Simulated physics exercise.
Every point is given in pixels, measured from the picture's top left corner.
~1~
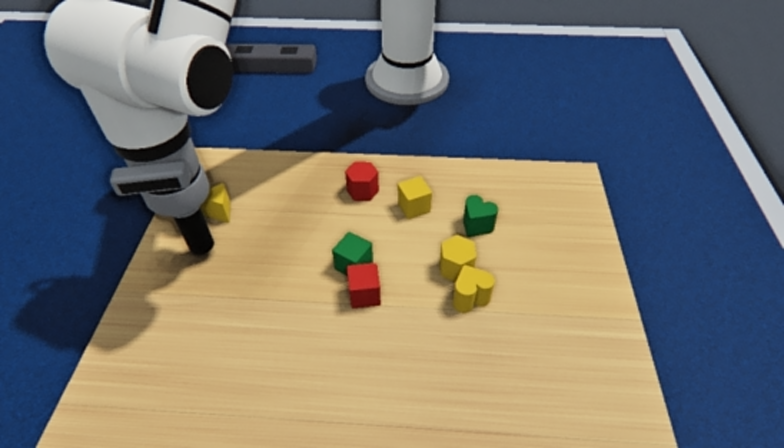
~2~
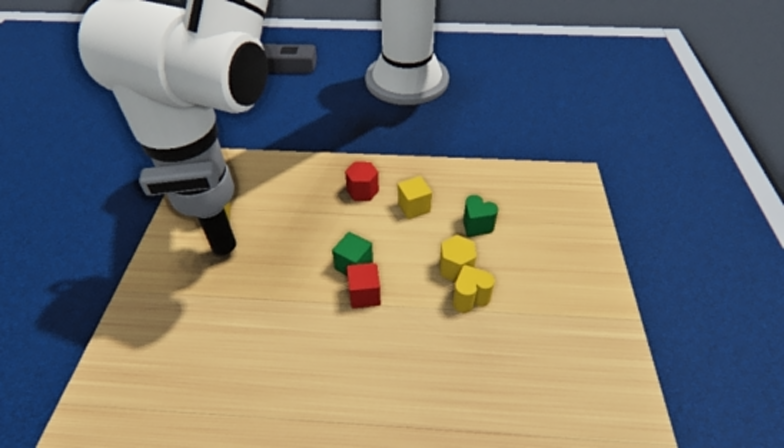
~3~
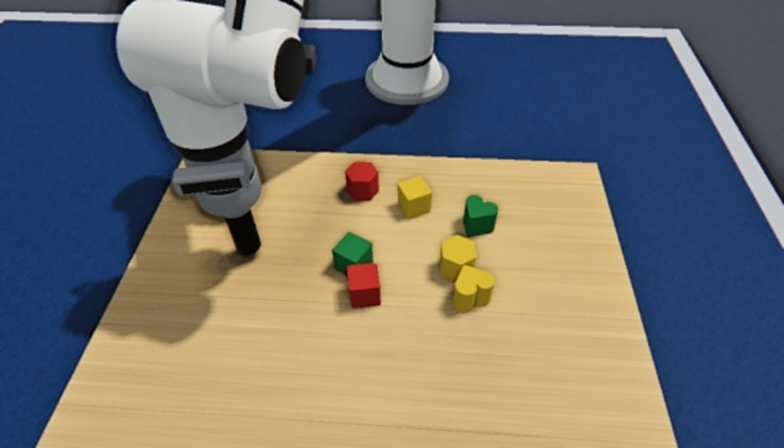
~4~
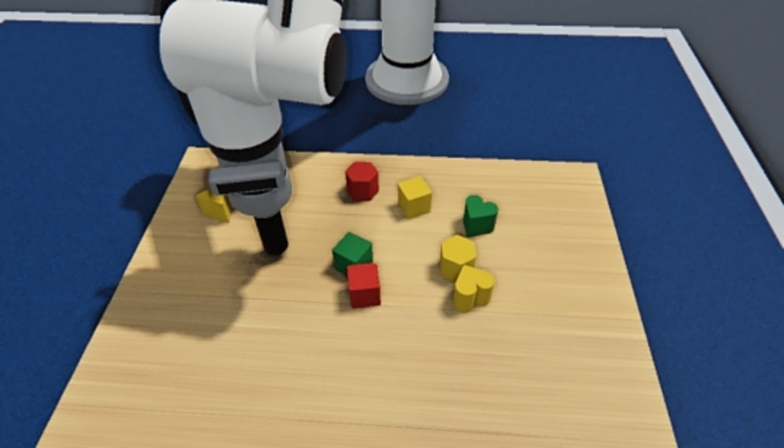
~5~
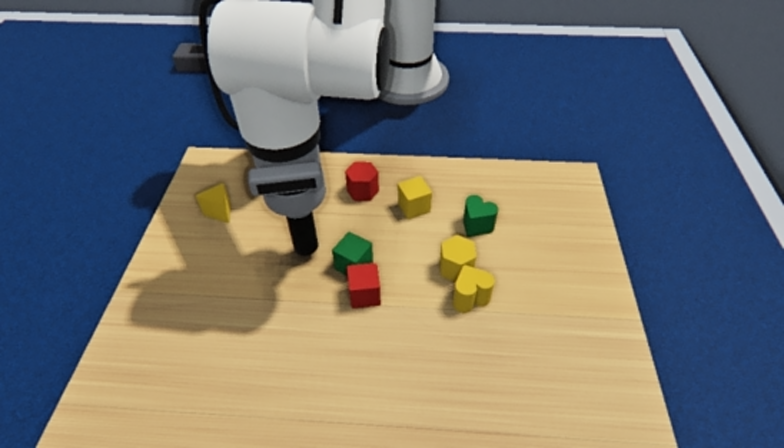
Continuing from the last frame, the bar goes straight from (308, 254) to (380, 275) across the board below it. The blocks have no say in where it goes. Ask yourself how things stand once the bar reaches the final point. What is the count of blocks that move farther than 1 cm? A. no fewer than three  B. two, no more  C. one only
That would be C.
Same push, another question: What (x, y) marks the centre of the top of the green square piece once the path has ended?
I predict (408, 255).
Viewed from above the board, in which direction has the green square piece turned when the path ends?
Looking down, my answer is that the green square piece rotates anticlockwise.
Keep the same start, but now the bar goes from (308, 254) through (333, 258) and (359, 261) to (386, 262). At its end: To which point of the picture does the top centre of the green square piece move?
The middle of the upper face of the green square piece will lie at about (410, 254) in the picture.
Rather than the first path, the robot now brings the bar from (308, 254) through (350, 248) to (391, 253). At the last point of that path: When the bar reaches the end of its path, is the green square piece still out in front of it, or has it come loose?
The block lies off to the side or behind.
The first path, step by step. One third of the way, bar (331, 253); green square piece (356, 247).
Two thirds of the way, bar (356, 260); green square piece (383, 252), turned 25° anticlockwise.
At the end, bar (379, 267); green square piece (408, 255), turned 35° anticlockwise; red square piece (365, 278), turned 15° clockwise.
